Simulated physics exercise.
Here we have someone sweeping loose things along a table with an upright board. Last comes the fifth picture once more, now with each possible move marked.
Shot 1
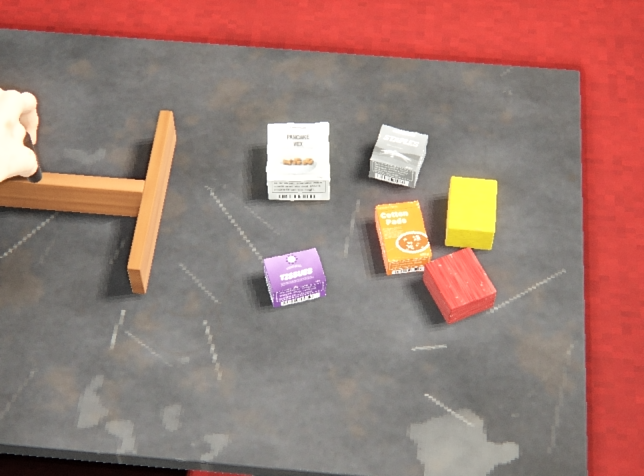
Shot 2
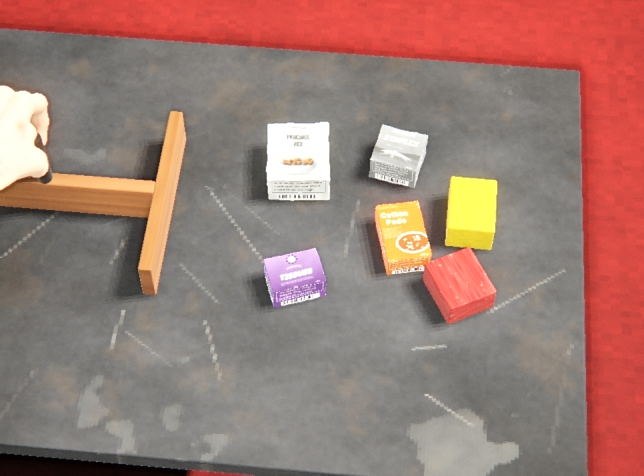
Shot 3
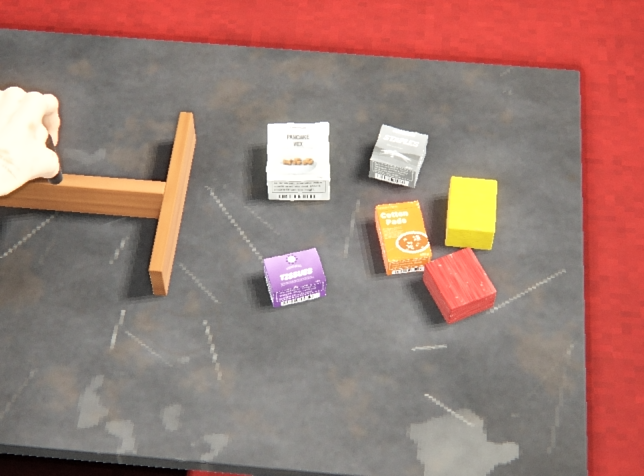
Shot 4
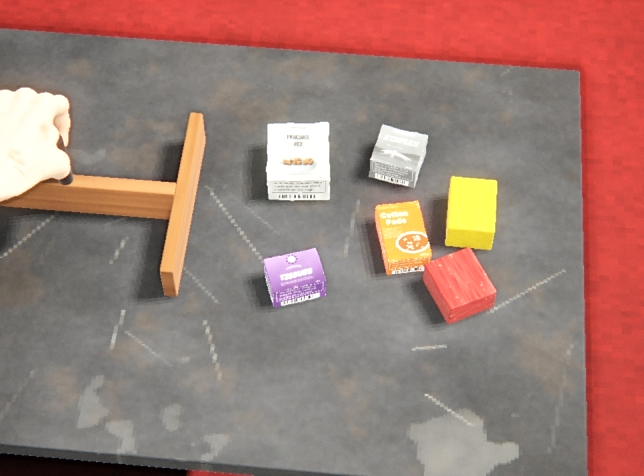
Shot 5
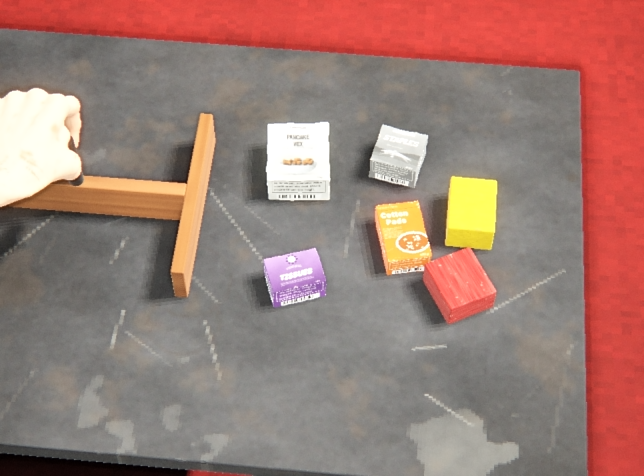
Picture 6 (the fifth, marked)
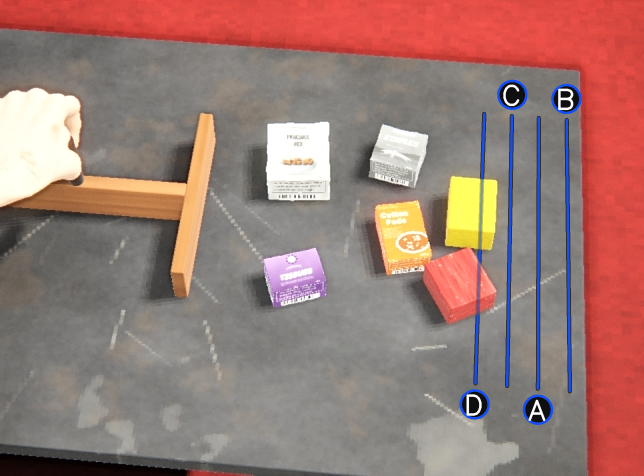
A dark, scuffed tabletop with pale scratches lies against a red background, seen from above at a slight angle. A pale hand grips a wooden T-shaped board at the left, while white, grey, yellow, orange, red and purple boxes and blocks sit toward the centre and right. The hand slides the board steadily a short way right, touching none of them, as the camera stays still.
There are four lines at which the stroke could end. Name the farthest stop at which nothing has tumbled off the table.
Nothing falls up to D.
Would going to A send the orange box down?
No.
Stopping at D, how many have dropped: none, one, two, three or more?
In all, none.
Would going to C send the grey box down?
By then, yes.
On the marked copy, A at (538, 244); B at (568, 246); C at (510, 242); D at (480, 239).
With D. Early on, board (296, 198); white packet (340, 166); purple box (324, 288).
Further on, board (401, 206); grey box (497, 162); yellow block (491, 218).
At the end, board (479, 212); grey box (571, 169); yellow block (563, 229); nothing has fallen.
As for the rest, A drops the grey box, red block and yellow block; B drops the grey box, purple box, red block, white packet, yellow block and orange box; C drops the grey box, red block and yellow block.
